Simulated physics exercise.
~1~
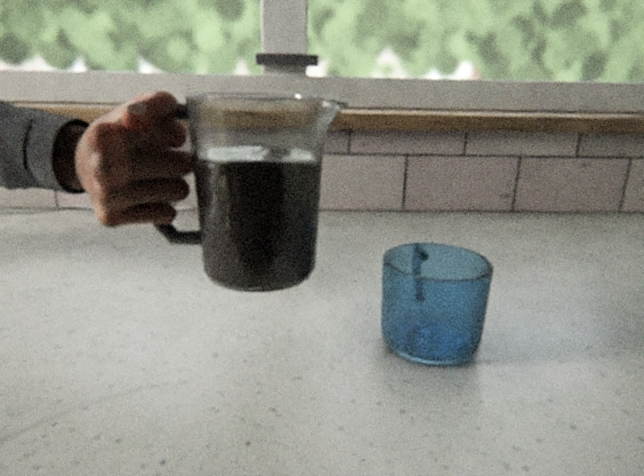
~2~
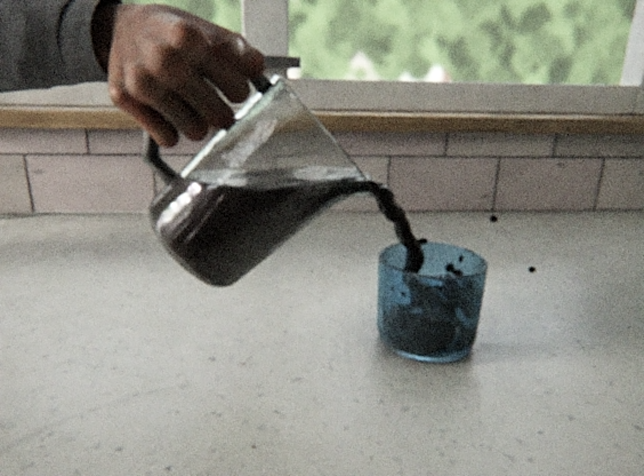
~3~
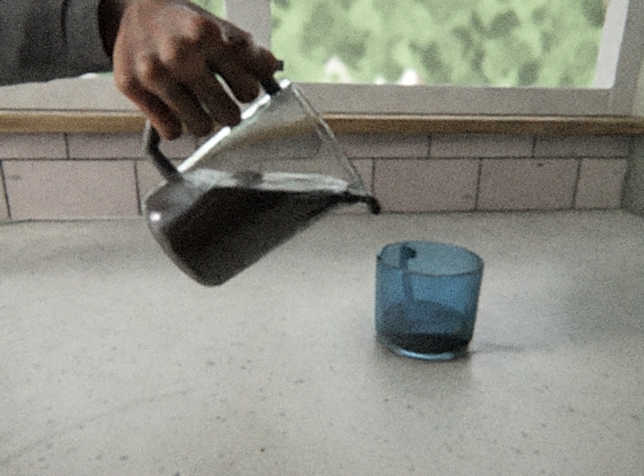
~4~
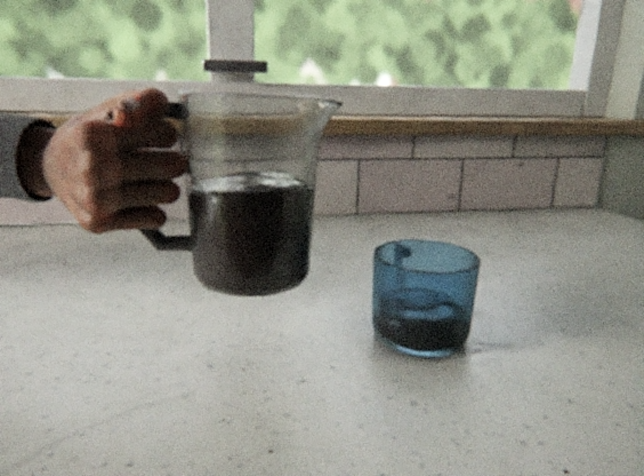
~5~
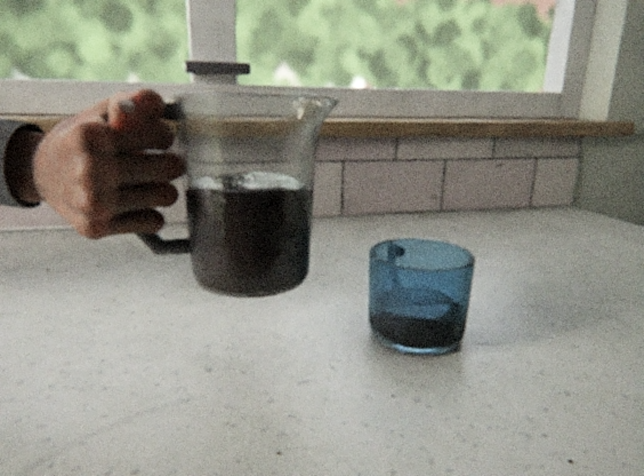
A hand tipped a glass jug of dark coffee over a small blue see-through cup, pouring some in with a few stray drops flying, eased back and tilted again, then held the jug upright, still about half full, with a shallow layer in the cup.
